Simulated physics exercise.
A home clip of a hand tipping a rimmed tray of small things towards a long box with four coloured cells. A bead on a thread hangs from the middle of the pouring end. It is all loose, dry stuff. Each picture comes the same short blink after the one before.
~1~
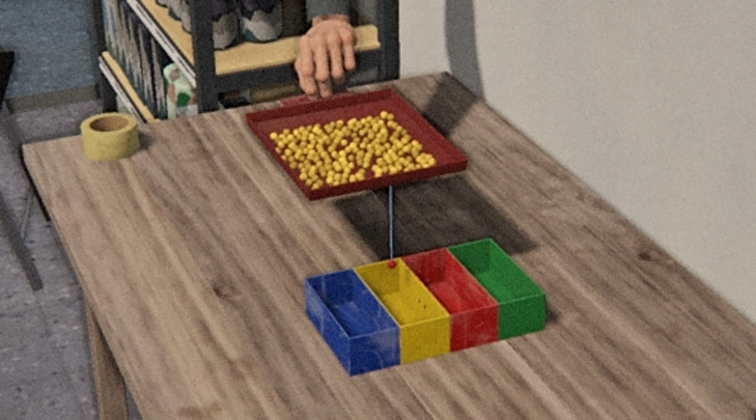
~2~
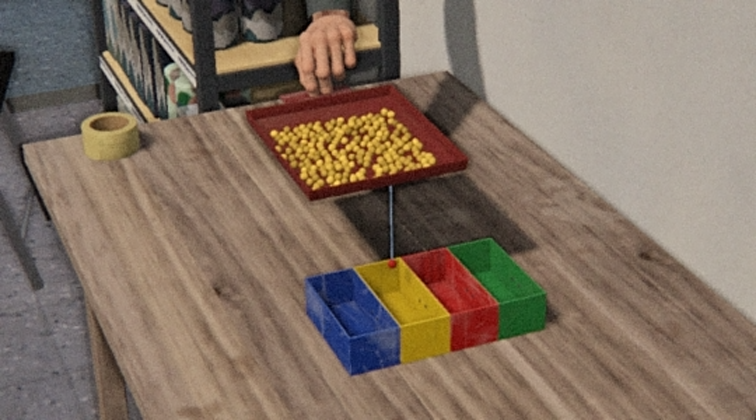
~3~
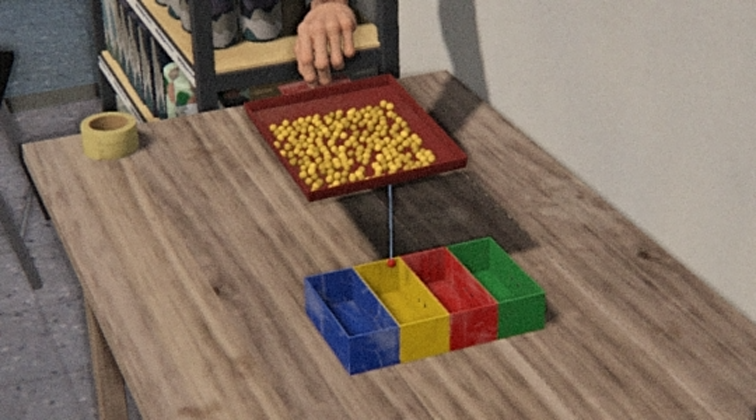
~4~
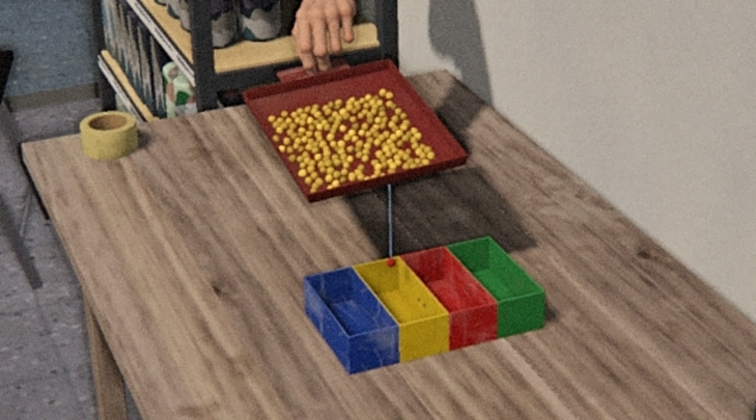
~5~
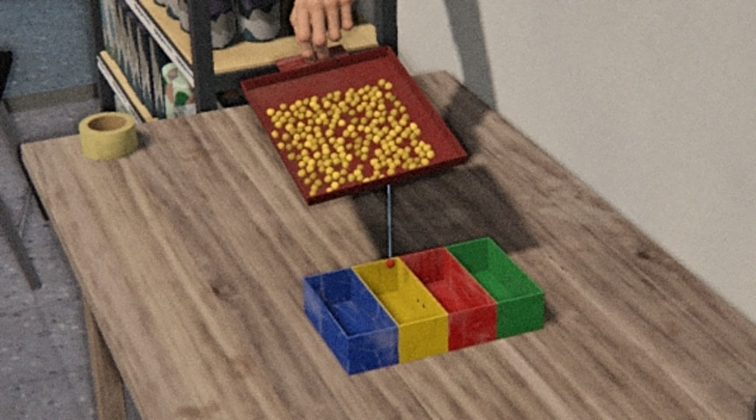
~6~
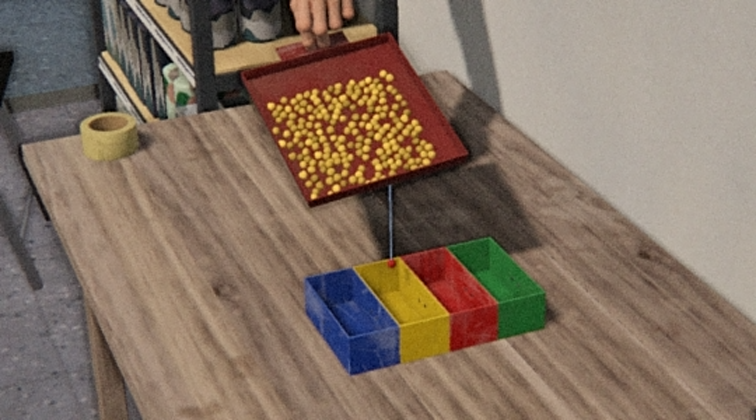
At a wooden table, a hand raised the back of a red tray of small yellow balls, steepening it above a box with blue, yellow, red and green cells, its front left corner dipping slightly.
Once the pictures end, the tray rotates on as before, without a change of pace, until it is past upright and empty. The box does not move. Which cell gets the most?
The blue cell gets the most.
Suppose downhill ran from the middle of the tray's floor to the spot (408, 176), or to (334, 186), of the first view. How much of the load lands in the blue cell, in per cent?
Near 10 % and 70 %.
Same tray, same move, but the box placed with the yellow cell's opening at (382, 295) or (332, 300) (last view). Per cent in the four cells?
The first gives 100 %, the second 100 %.
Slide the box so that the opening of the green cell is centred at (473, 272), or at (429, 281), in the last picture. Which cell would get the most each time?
In turn: The blue cell; the yellow cell.
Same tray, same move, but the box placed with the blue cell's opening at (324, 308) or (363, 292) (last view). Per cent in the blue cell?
Near 50 % and 50 %.
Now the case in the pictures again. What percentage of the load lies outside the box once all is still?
About 20 per cent.
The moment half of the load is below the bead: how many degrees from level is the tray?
At about 110°.
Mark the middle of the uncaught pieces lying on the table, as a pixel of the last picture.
Roughly at (283, 353).
Soon, tray tipped steeply; nearly all on the tray; a stray few falling or outside the box.
A while on, tray tipped right over; nearly all on the tray; a stray few in the blue cell; a stray few in the yellow cell; a stray few in the red cell; a stray few falling or outside the box.
Towards the end, tray tipped past a quarter turn; about half in the blue cell; about a quarter in the yellow cell; a small part in the red cell; about a quarter falling or outside the box.
Finally, tray tipped past a quarter turn; about half in the blue cell; about a quarter in the yellow cell; a small part in the red cell; none in the green cell; about a quarter outside the box.
